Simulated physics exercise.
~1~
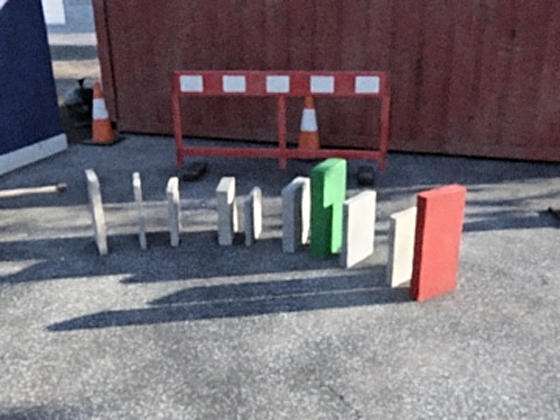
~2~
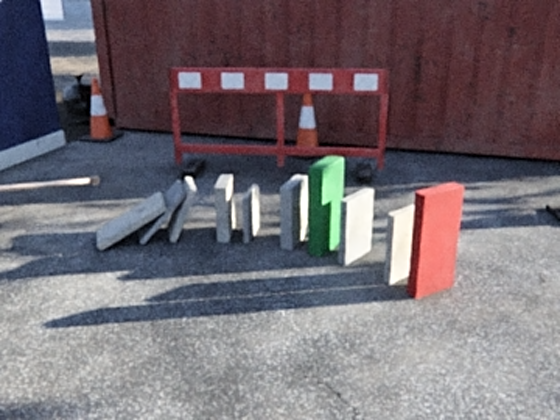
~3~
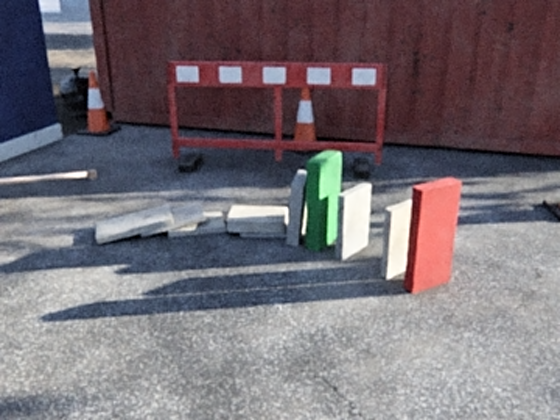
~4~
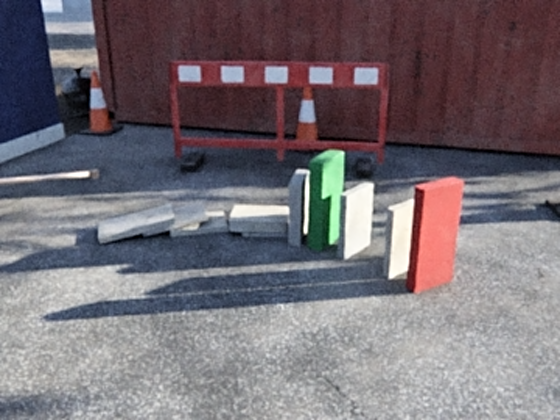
The video shows a curved row of upright paving slabs on asphalt, with a pole at the left, as the leftmost slab tips right and topples the next four in turn. The fall stops before the green slab, leaving five standing, including the green and red ones.
